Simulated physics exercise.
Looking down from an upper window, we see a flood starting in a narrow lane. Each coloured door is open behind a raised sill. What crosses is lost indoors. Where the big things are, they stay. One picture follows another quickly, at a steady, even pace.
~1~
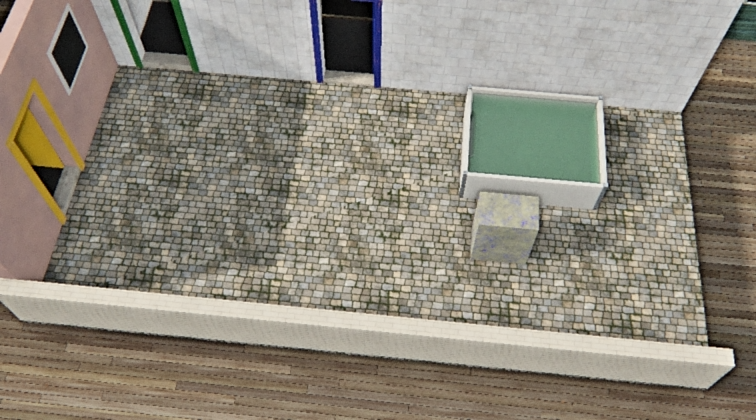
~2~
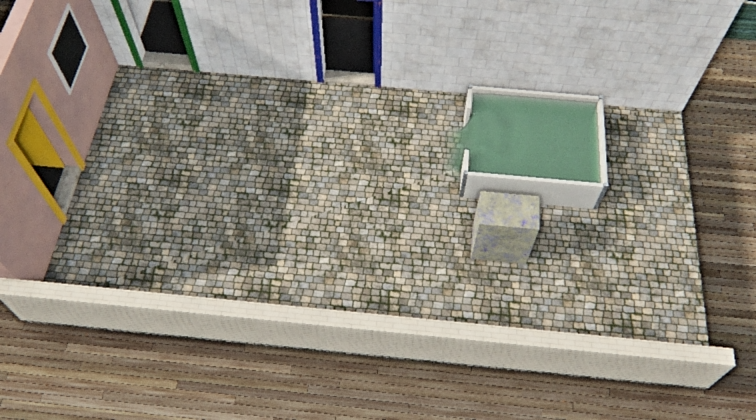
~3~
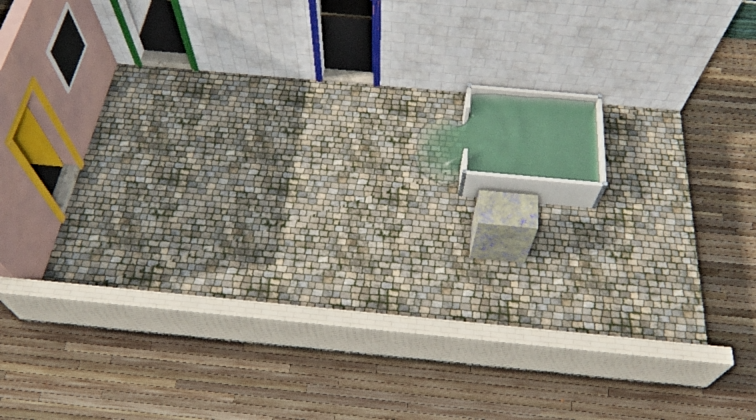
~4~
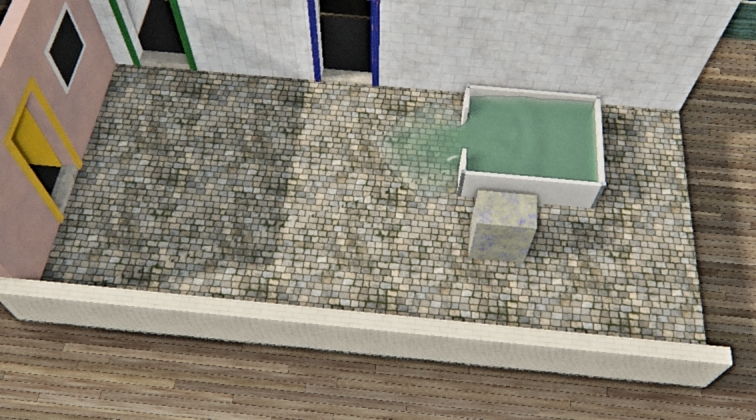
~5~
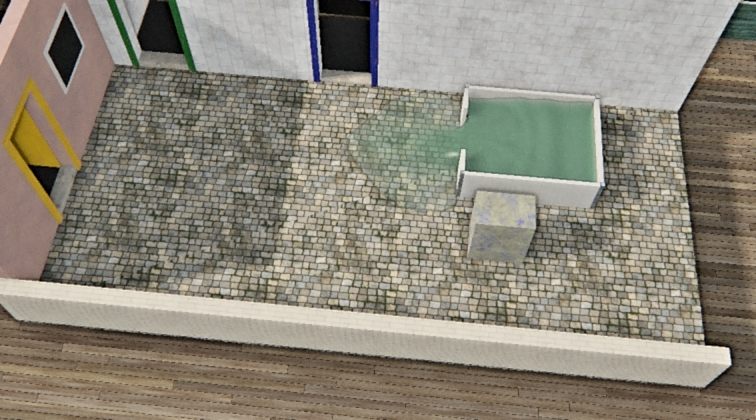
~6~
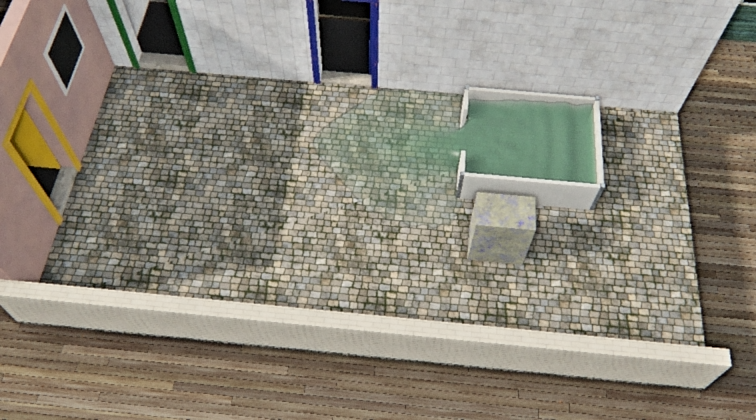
Cobbled lane seen from above, with green water pouring through a gap in a white tank's left side and spreading leftward.
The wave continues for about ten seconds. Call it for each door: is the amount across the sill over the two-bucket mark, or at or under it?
My call: The yellow door at or under the mark, the blue door over the mark, the green door at or under the mark.
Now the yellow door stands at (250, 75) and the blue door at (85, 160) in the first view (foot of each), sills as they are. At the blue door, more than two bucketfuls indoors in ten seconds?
The blue door exceeds it.
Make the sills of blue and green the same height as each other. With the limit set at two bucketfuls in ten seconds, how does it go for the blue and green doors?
Well, the blue door comes in under the cap, while the green door breaks the cap.
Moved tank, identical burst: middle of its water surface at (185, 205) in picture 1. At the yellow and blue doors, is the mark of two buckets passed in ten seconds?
Briefly, the yellow door gets too much and the blue door gets little enough.
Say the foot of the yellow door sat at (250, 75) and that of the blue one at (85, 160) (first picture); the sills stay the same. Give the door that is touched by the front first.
Looks like the yellow-painted one.
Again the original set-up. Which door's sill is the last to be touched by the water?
The yellow-painted one.
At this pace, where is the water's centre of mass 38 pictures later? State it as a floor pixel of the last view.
The balance point is around (304, 177).
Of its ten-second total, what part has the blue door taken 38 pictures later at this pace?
By then roughly 95 percent of the ten-second total is in.
A moment on, water covers 25 % of the floor; the yellow door not reached, the blue door wet at the sill, nothing in, the green door not reached.
Next, water covers 45 % of the floor; the yellow door not reached, the blue door under two buckets in, the green door wet at the sill, nothing in.
Then, water covers 60 % of the floor; the yellow door wet at the sill, nothing in, the blue door over two buckets in, the green door wet at the sill, nothing in.
Later, water covers 60 % of the floor; the yellow door wet at the sill, nothing in, the blue door over two buckets in, the green door wet at the sill, nothing in.
In the end, water covers 70 % of the floor; the yellow door wet at the sill, nothing in, the blue door over two buckets in, the green door wet at the sill, nothing in.
